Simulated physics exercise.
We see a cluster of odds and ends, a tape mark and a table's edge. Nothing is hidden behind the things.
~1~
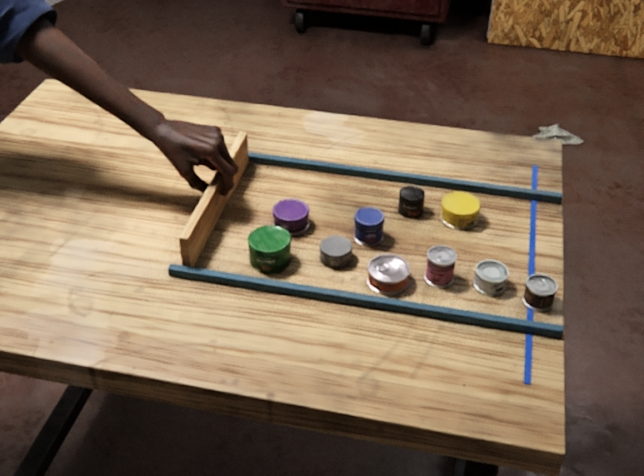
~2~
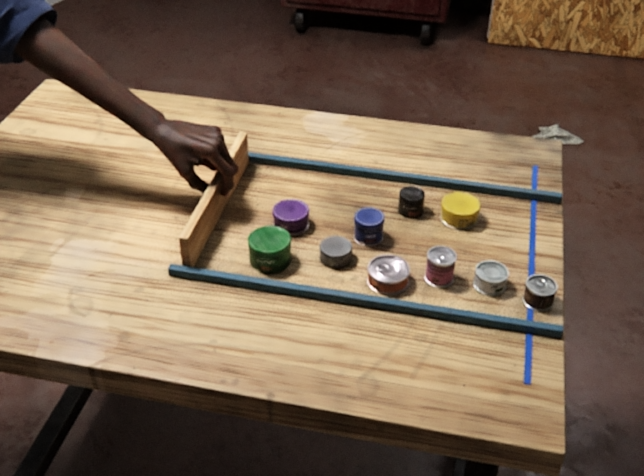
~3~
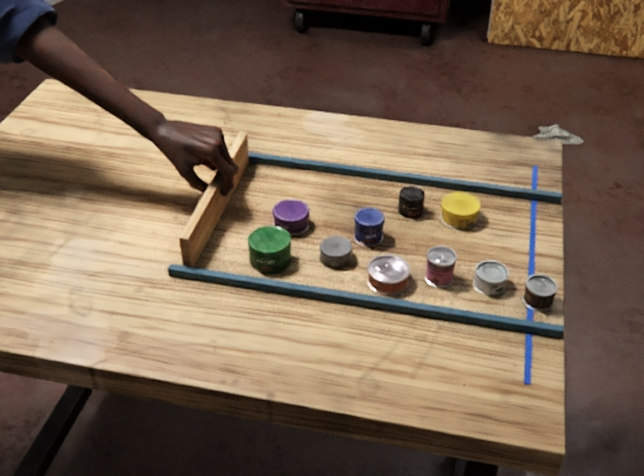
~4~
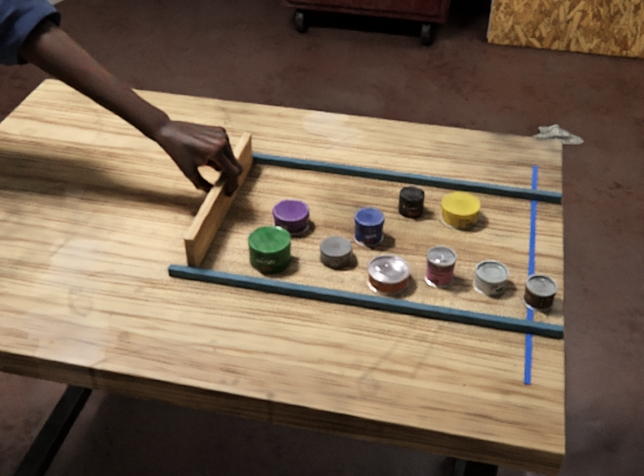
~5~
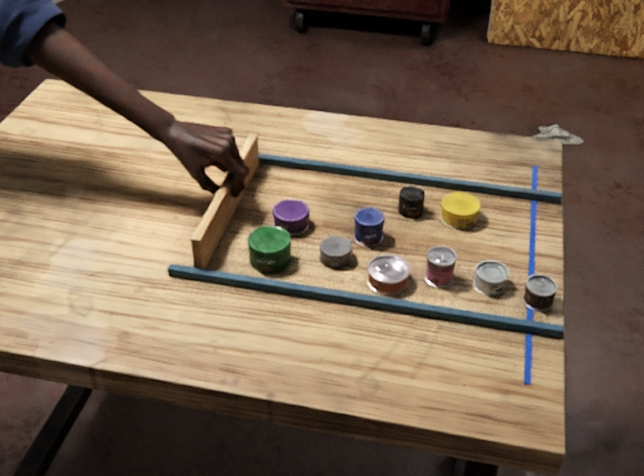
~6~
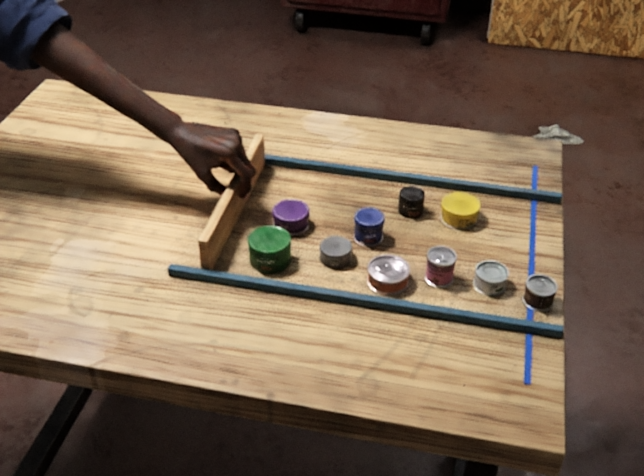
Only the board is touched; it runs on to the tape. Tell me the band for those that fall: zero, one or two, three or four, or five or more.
In the end the number that fall off is five or more.
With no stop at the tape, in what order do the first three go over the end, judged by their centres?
They are the brown tin, the white tin, the orange tin.
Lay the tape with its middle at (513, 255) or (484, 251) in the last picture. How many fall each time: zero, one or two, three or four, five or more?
For each place: Three to four; just one or two.
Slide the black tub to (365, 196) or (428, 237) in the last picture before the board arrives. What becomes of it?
In that order, it is kept; comes down.
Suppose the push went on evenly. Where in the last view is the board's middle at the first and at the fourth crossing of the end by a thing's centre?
Near (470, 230) and (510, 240).
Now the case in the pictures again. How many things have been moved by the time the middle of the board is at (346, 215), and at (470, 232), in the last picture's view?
First 5, then 10.
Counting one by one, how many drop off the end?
The count is 6.
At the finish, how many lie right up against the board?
The number is 4.
A little later, none off yet; brown tin at rest near (540, 293); white tin at rest near (491, 278); yellow pot at rest near (460, 211).
When it is over, the number that fall off is five or more; down, blue tin, orange tin, pink pot, yellow pot, white tin and brown tin.
